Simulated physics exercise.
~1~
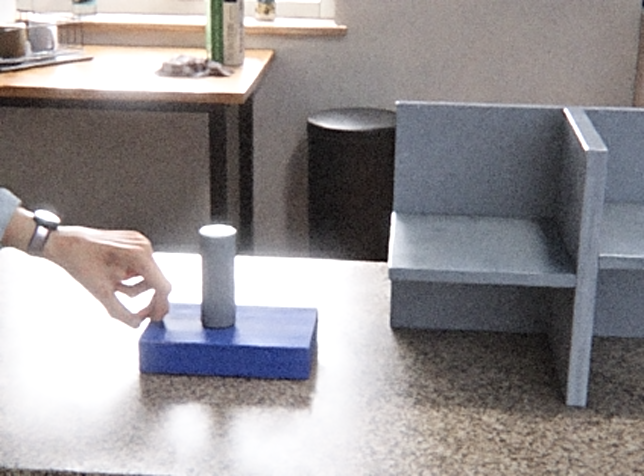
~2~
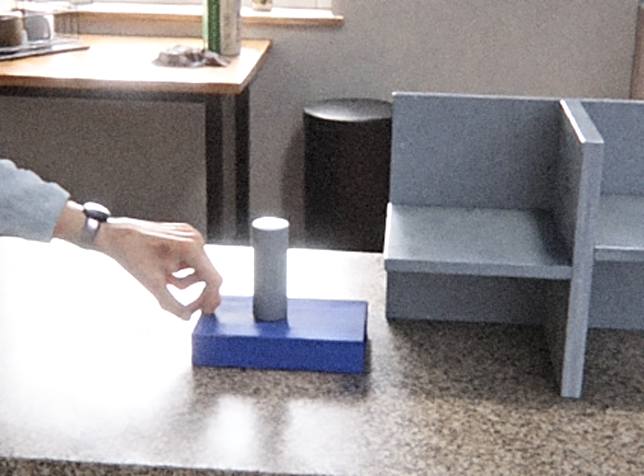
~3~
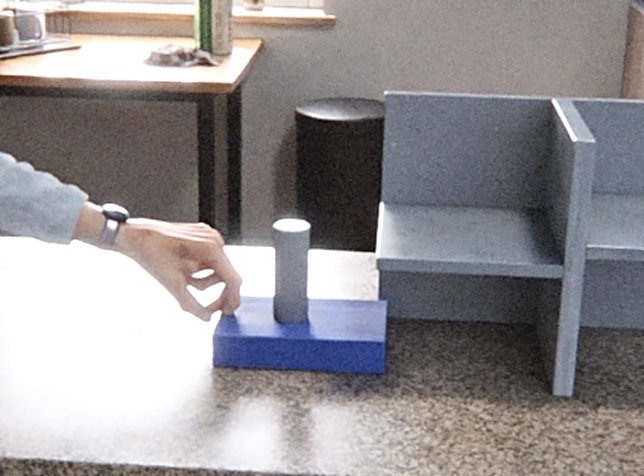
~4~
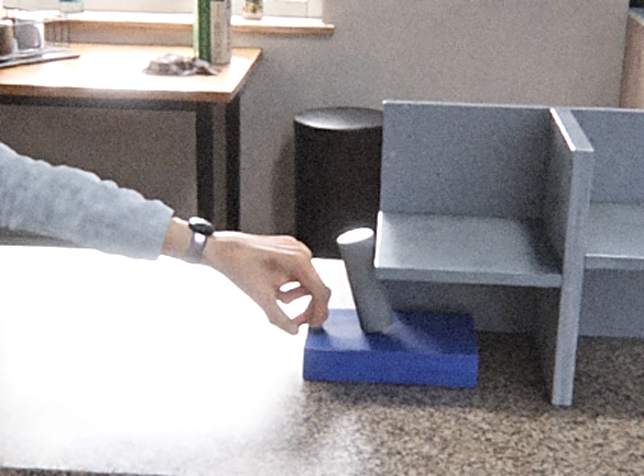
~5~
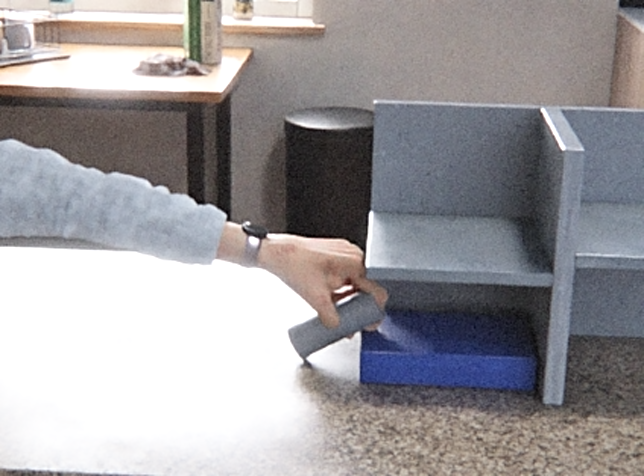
A hand slides a blue board under a grey shelf, which knocks the grey cylinder backward.
